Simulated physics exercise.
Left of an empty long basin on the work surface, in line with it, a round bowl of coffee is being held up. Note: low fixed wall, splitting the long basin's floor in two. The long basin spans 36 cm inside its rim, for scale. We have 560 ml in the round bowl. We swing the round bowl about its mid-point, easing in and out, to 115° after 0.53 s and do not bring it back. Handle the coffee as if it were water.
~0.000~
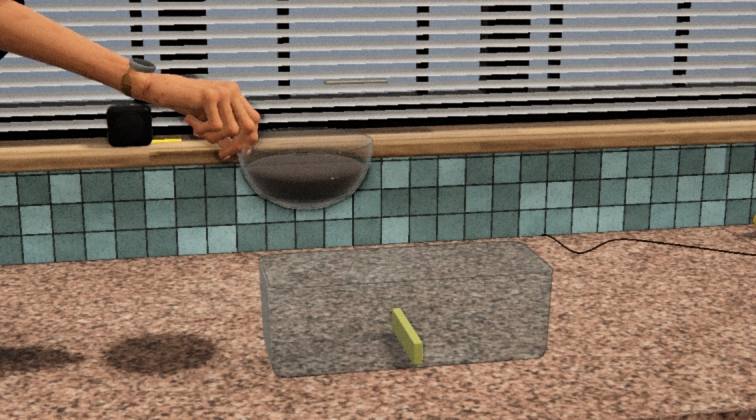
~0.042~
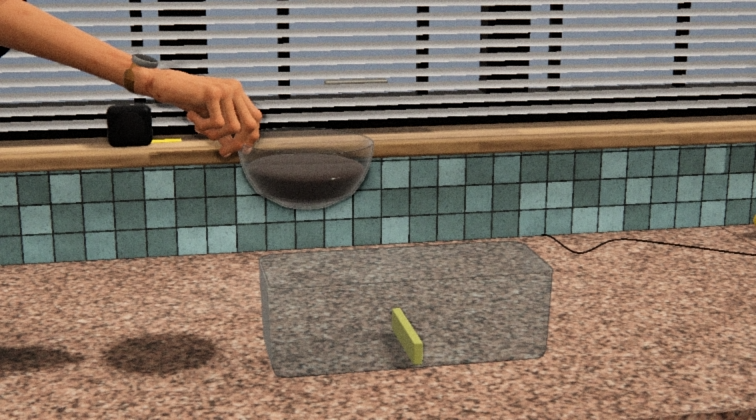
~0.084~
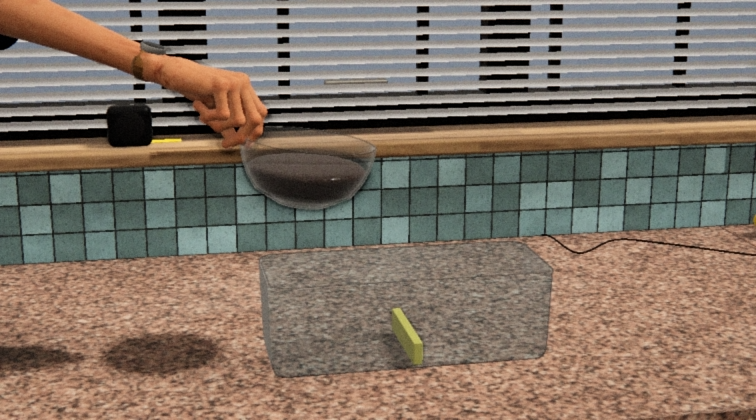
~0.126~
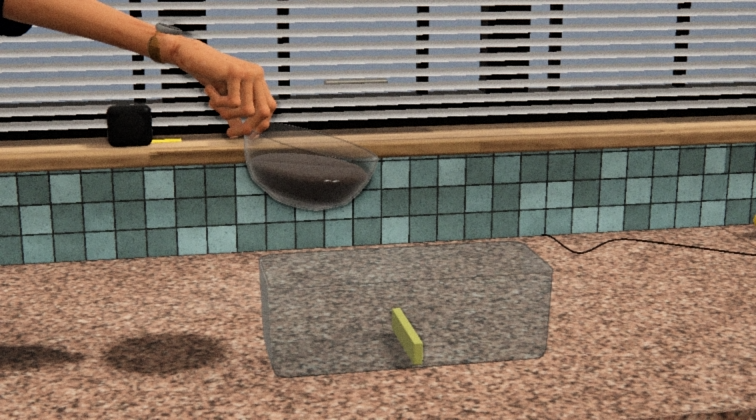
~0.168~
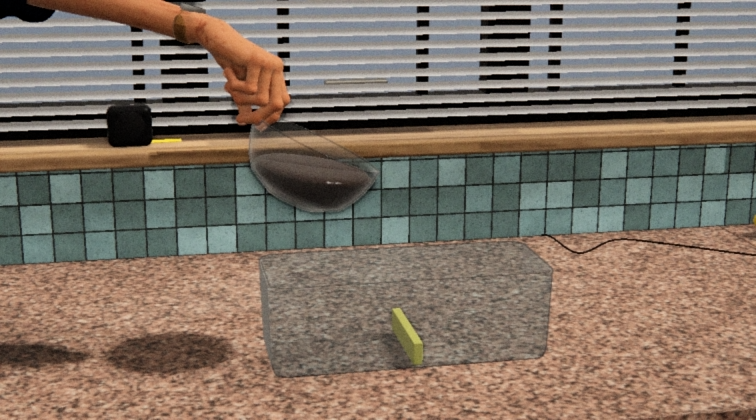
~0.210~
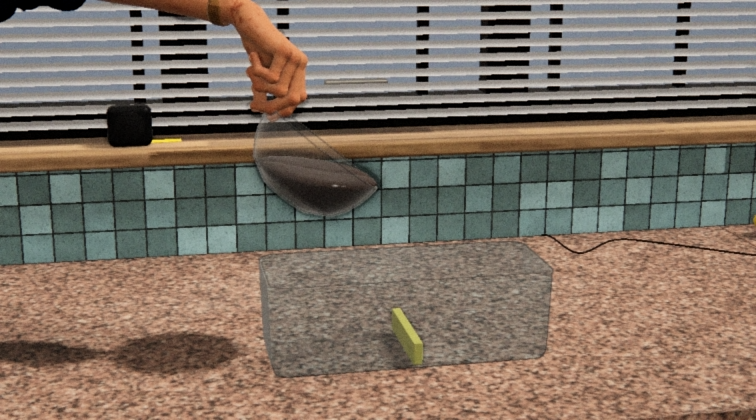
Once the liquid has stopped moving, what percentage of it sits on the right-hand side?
About 38 per cent.
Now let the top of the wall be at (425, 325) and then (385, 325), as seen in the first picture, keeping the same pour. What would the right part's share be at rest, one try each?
First try about 30 %, second try about 55 %.
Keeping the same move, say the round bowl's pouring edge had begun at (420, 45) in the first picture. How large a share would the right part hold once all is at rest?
Then about 65 per cent.
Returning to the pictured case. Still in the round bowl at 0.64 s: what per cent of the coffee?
Roughly 0 percent remains.
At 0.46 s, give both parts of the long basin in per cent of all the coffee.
Left roughly 52, right roughly 20.
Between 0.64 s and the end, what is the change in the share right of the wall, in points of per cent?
It goes up by about 4.
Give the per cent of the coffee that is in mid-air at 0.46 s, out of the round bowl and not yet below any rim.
Close to 26 in a hundred.
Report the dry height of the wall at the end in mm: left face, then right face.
Roughly 16 mm on the left side and roughly 20 mm on the right.
Then, 0.46 s in, the tilt is 110° and 4 per cent is still to pour, 52 is left of the wall and 19 right of it.
Then, 0.64 s in, the tilt is 115° and 0 per cent is still to pour, 60 is left of the wall and 34 right of it.
Then, 0.82 s in, the tilt is 115° and 0 per cent is still to pour, 55 is left of the wall and 37 right of it.
Then, 1.03 s in, the tilt is 115° and 0 per cent is still to pour, 57 is left of the wall and 38 right of it.
Finally, 57 per cent lies left of the wall, 38 right of it and 6 outside.
